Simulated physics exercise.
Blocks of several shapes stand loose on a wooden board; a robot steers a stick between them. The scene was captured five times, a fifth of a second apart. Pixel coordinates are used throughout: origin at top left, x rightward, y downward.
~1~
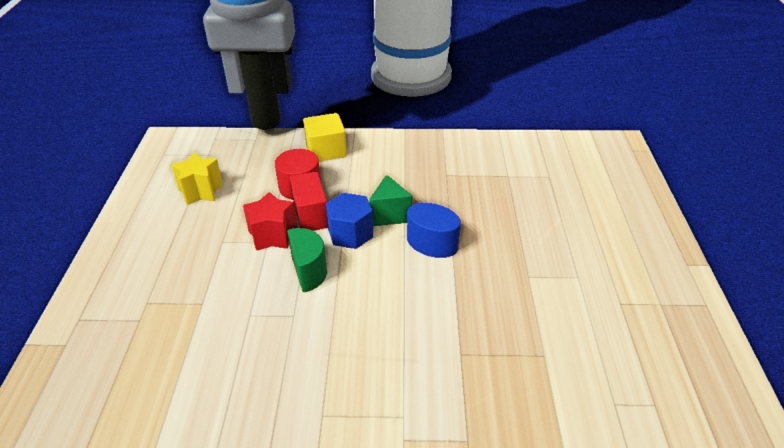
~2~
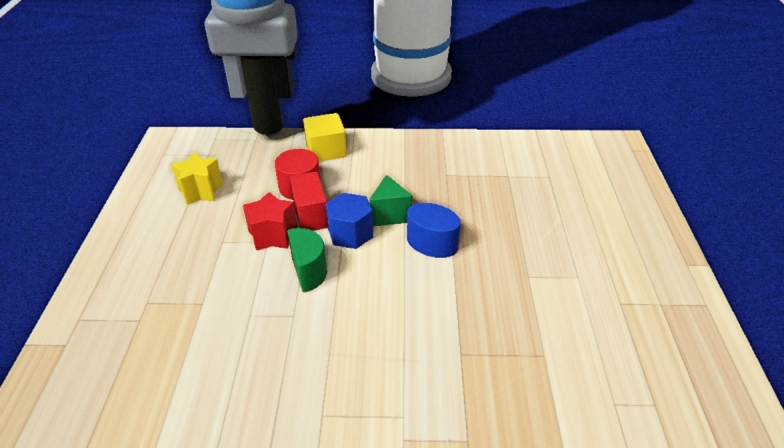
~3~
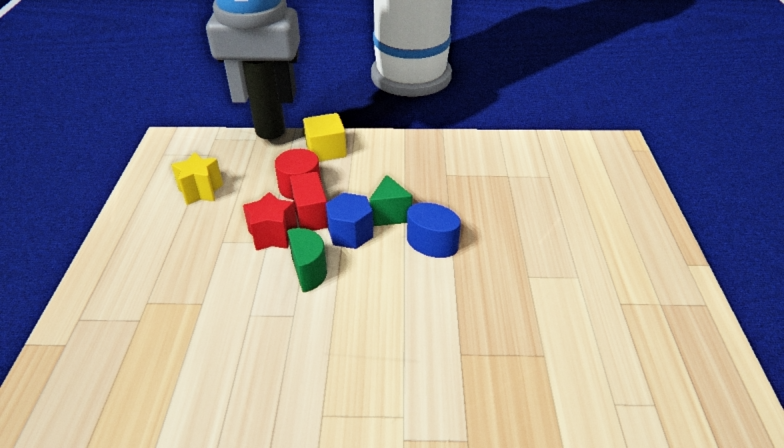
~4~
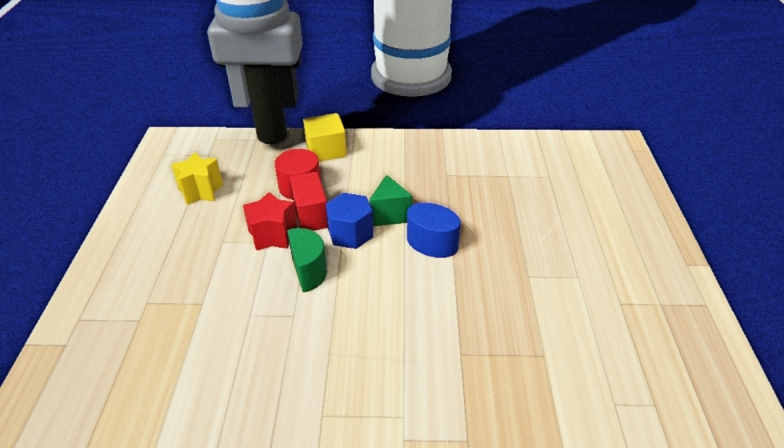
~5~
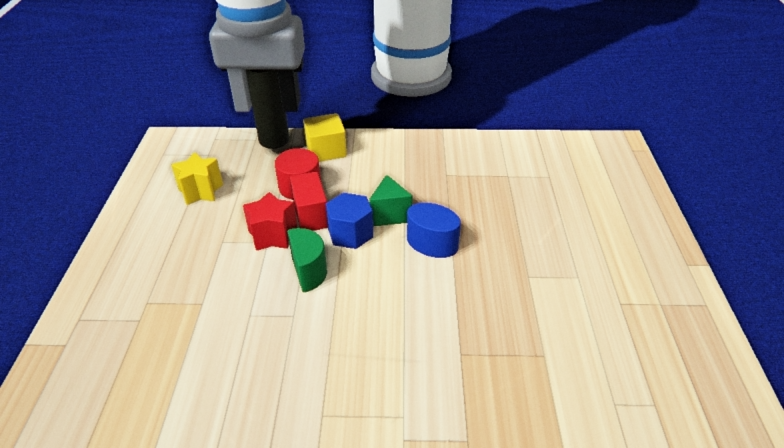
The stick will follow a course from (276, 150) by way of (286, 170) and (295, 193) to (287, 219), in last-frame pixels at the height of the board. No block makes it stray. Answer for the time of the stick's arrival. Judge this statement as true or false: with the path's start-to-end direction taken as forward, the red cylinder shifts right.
False.
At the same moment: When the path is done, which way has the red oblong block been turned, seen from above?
It goes round the way clock hands do.
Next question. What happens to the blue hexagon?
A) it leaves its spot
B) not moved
Option A.
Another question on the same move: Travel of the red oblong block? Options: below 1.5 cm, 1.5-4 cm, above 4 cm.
It is going to finish beyond 4 cm from where it is now.
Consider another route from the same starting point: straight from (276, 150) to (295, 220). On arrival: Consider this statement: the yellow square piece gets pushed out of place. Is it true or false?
False - the claim does not hold.
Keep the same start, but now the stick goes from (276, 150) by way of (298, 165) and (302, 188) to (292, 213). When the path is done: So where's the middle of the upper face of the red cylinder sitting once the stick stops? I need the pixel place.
The top centre is at (298, 212).
On the path given first. One third of the way, stick at (285, 163); red cylinder at (299, 164); red oblong block at (310, 192); blue hexagon at (351, 208).
Two thirds of the way, stick at (294, 185); red cylinder at (314, 186); red oblong block at (317, 219), turned 20° clockwise; blue hexagon at (357, 214), turned 40° anticlockwise.
At the end, stick at (285, 211); red star at (262, 214); red cylinder at (319, 204); red oblong block at (320, 240), turned 25° clockwise; blue hexagon at (363, 216), turned 50° anticlockwise.
